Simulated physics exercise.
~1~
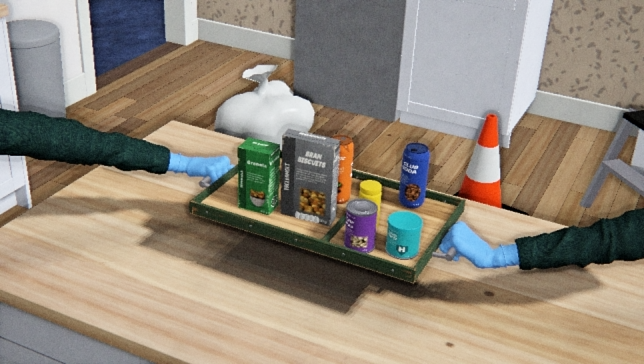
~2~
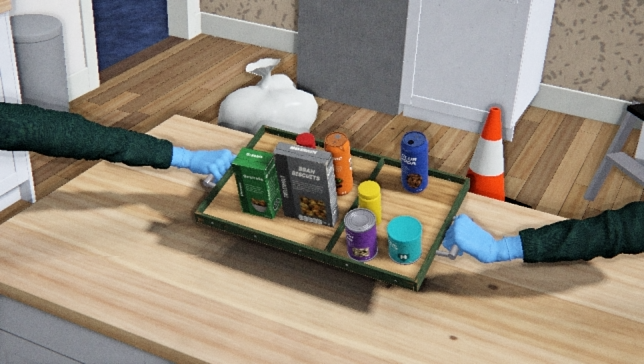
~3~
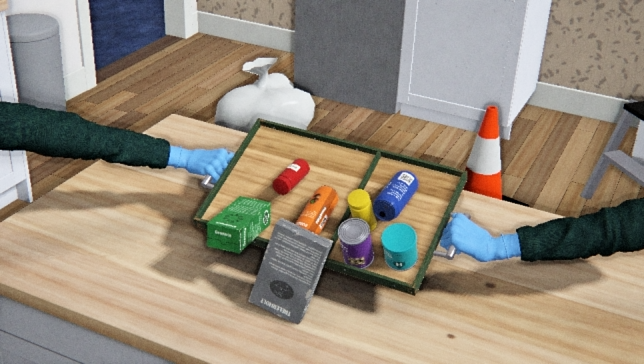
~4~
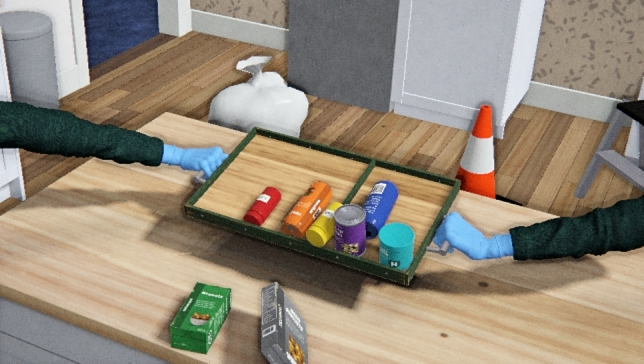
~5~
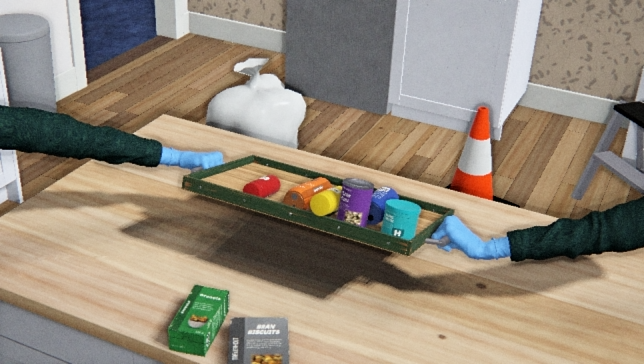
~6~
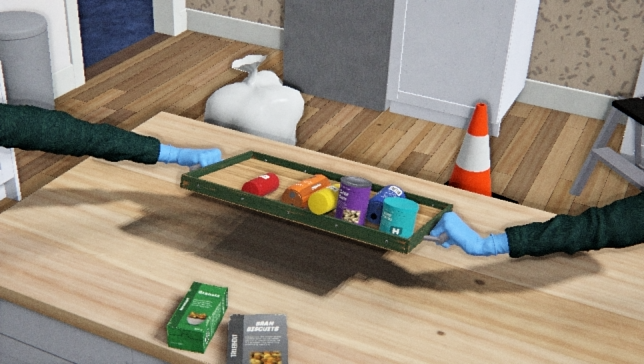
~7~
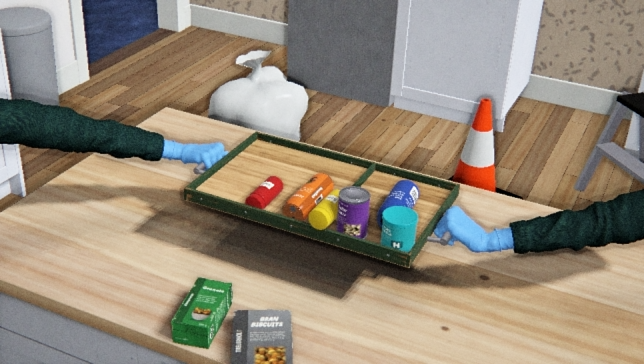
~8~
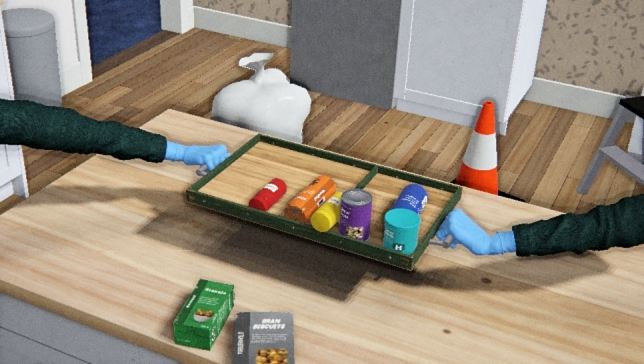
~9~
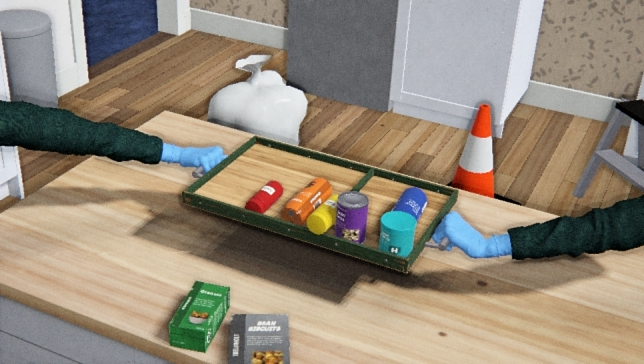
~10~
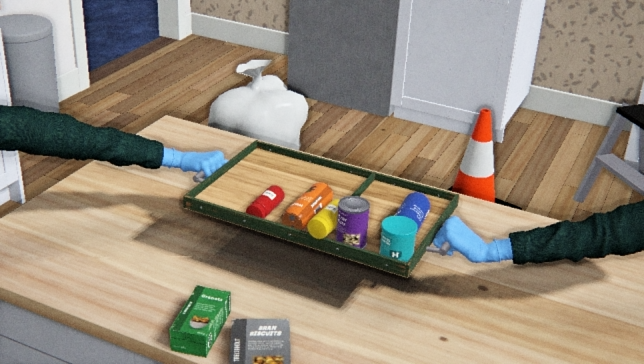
Two blue-gloved hands in dark green sleeves hold a green-rimmed wooden tray above a pale wood counter, seen from above, with a white sack and an orange-and-white cone on the floor behind. A green carton and a grey packet stand at left, with red, orange, yellow and blue containers behind and purple and turquoise tins near the front right. The hands tip the near edge down, and the packet and carton topple over the rim onto the counter. The red, orange, yellow and blue containers fall over. The tray then tilts the other way and returns towards level, the purple and turquoise tins still upright.
